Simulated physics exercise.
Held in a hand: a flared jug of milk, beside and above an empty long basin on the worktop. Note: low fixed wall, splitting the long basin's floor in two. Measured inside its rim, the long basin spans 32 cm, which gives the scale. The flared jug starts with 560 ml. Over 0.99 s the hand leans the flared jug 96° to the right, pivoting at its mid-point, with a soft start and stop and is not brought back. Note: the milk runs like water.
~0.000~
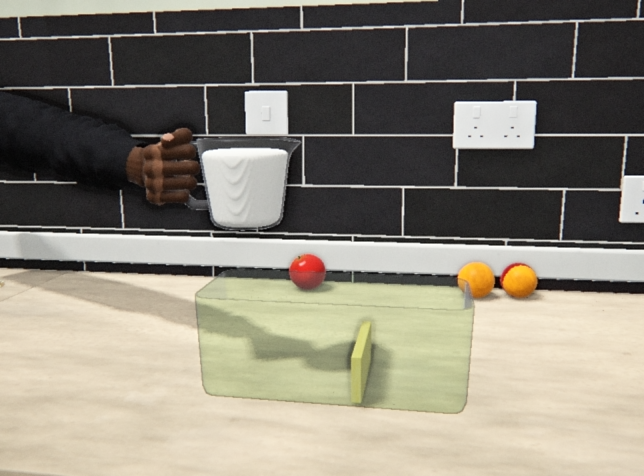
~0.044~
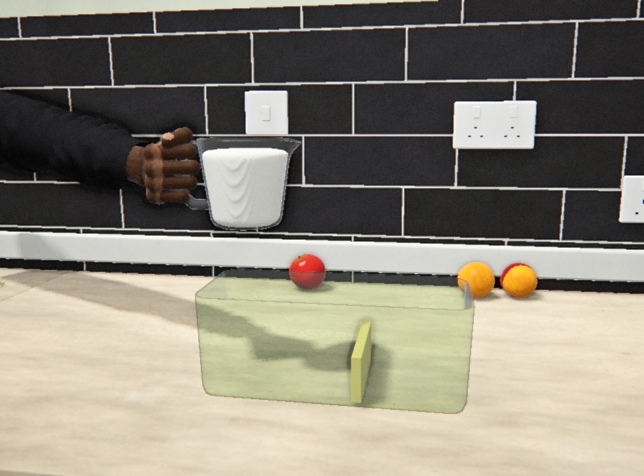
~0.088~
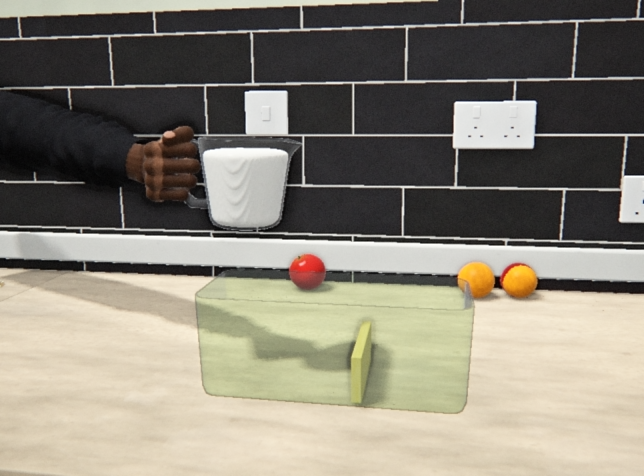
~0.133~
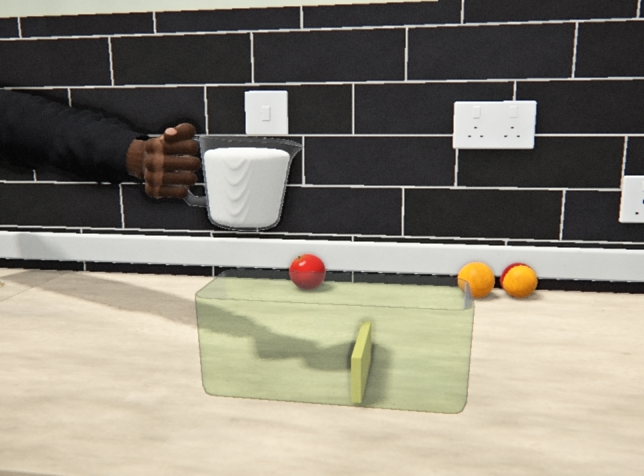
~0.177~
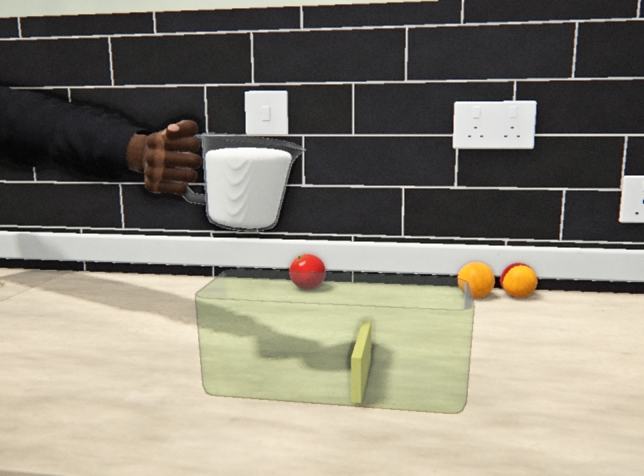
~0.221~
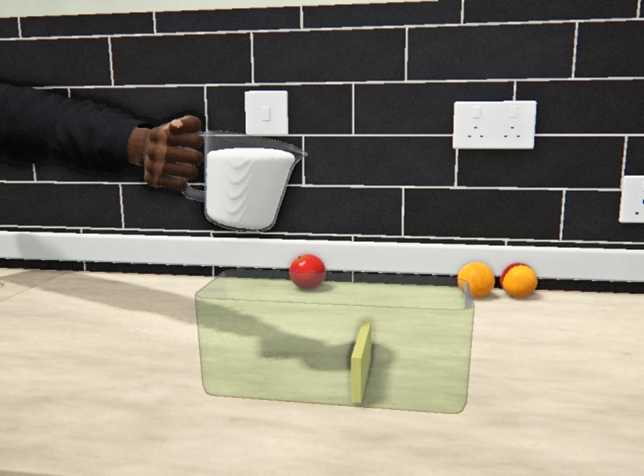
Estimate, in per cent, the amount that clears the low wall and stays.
Roughly 29 percent.
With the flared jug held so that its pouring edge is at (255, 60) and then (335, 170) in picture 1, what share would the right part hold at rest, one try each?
Around 5 per cent first, around 80 per cent next.
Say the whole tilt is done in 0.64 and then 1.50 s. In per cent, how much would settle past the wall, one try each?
Near 20 in a hundred on the first go and near 40 in a hundred on the second.
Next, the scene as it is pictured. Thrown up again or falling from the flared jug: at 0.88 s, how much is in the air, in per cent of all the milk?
Around 18 percent of it is airborne.
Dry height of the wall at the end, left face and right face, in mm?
Close to 40 mm left and close to 46 mm right.
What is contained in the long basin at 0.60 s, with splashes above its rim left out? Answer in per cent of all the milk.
About 7%.
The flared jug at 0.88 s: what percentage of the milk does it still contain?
Roughly 22 percent remains.
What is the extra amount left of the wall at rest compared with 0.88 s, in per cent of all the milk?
I'd say near 36 percent.
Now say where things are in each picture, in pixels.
In the first frame, tilt 0°; pouring edge (301, 141); surface from (207, 152) to (289, 152); the long basin's rim runs from (211, 284) to (470, 295); the wall's top is at (362, 339).
In the second frame, tilt 0°; pouring edge (301, 142); surface from (207, 152) to (289, 152).
In the third frame, tilt 2°; pouring edge (302, 143); surface from (208, 151) to (289, 153).
In the fourth frame, tilt 4°; pouring edge (303, 146); surface from (209, 151) to (290, 154).
In the fifth frame, tilt 7°; pouring edge (305, 149); surface from (210, 152) to (293, 155).
In the sixth frame, tilt 11°; pouring edge (307, 153); surface from (212, 152) to (296, 155).
By 0.60 s the tilt is 64° and 73 per cent is still to pour, 4 is left of the wall and 3 right of it.
By 0.88 s the tilt is 93° and 22 per cent is still to pour, 34 is left of the wall and 27 right of it.
By 1.17 s the tilt is 96° and 2 per cent is still to pour, 66 is left of the wall and 28 right of it.
By 1.49 s the tilt is 96° and 0 per cent is still to pour, 70 is left of the wall and 29 right of it.
At rest 70 per cent lies left of the wall, 29 right of it and 1 outside.
